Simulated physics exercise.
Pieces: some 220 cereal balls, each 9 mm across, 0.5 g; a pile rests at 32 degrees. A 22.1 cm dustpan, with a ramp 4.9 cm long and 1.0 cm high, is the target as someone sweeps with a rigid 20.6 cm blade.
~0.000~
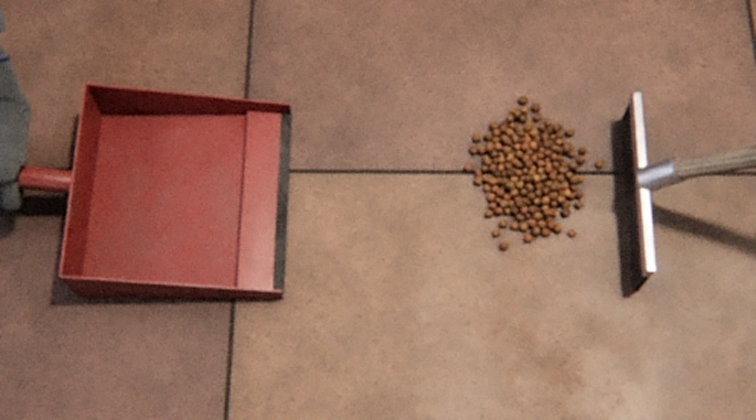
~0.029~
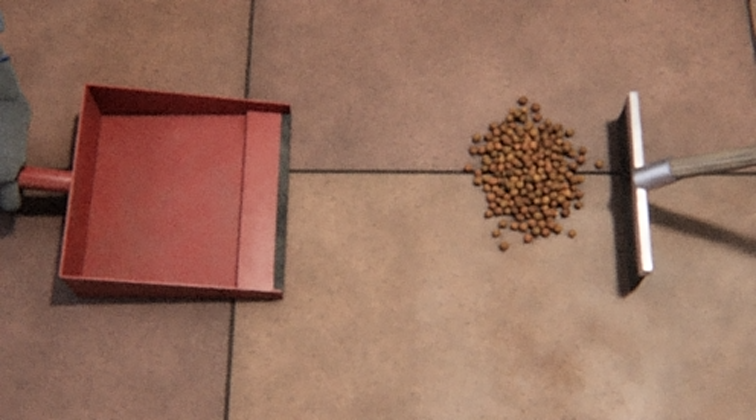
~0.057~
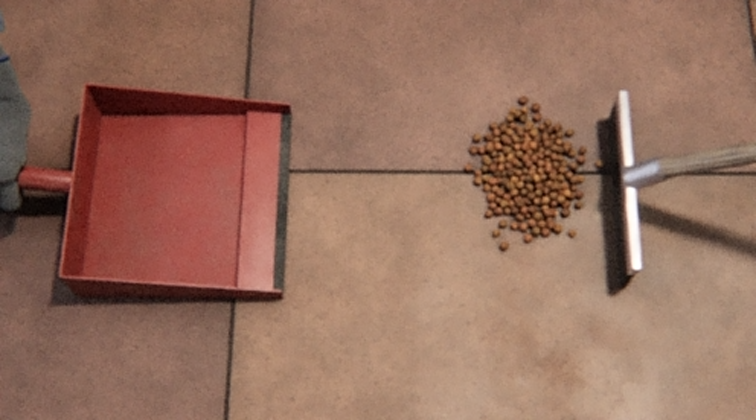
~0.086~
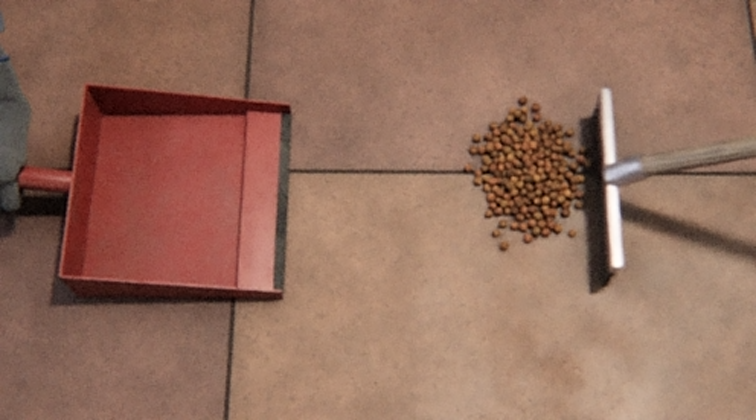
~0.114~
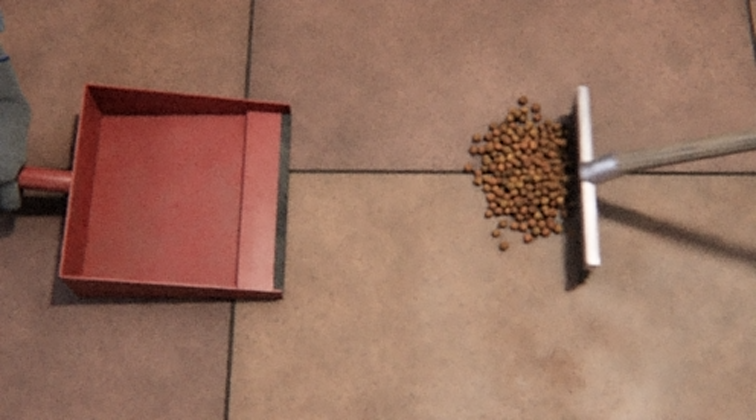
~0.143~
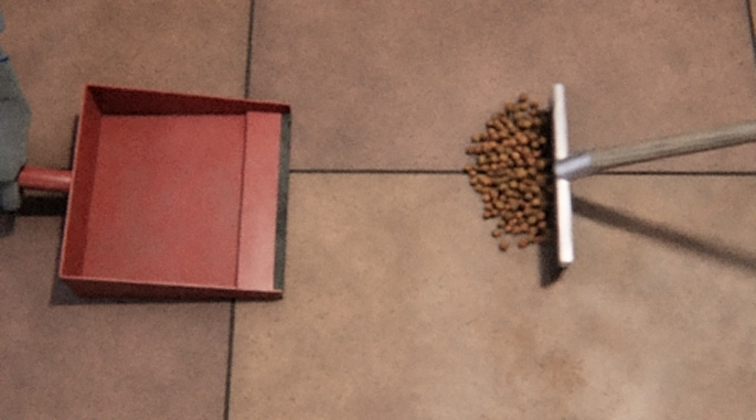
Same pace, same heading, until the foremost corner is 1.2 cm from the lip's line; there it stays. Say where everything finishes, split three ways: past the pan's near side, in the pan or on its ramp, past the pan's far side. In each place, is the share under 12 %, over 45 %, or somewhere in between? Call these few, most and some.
I would put it this way: Near side few, pan most, far side some.
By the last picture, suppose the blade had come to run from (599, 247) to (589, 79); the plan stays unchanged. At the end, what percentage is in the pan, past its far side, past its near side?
Split: Pan = 5, far = 50, near = 0.
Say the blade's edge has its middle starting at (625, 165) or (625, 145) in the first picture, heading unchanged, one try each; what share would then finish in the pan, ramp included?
About 50 and 40 per cent.
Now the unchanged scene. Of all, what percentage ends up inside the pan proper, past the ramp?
Near 30 per cent, I'd say.
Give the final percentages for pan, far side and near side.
Near: 5; pan: 60; far: 20 (percent).
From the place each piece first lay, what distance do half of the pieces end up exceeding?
Near 32 cm.
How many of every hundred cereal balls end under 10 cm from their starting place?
Roughly 0 in a hundred.
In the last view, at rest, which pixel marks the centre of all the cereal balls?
Resting centre estimate: Around (261, 153).
Then, at 0.30 s, middle of the blade 15 cm from the lip; 0 % over the lip, far side 15 %, near side 0 %.
Then, at 0.41 s, middle of the blade 5 cm from the lip; 0 % over the lip, far side 20 %, near side 0 %.
After 0.65 s, middle of the blade 1 cm from the lip; 65 % over the lip, far side 20 %, near side 5 %.
At rest (2.6 s), near side 5 %, pan 60 %, far side 20 %, in front of the lip or behind the blade 15 %.
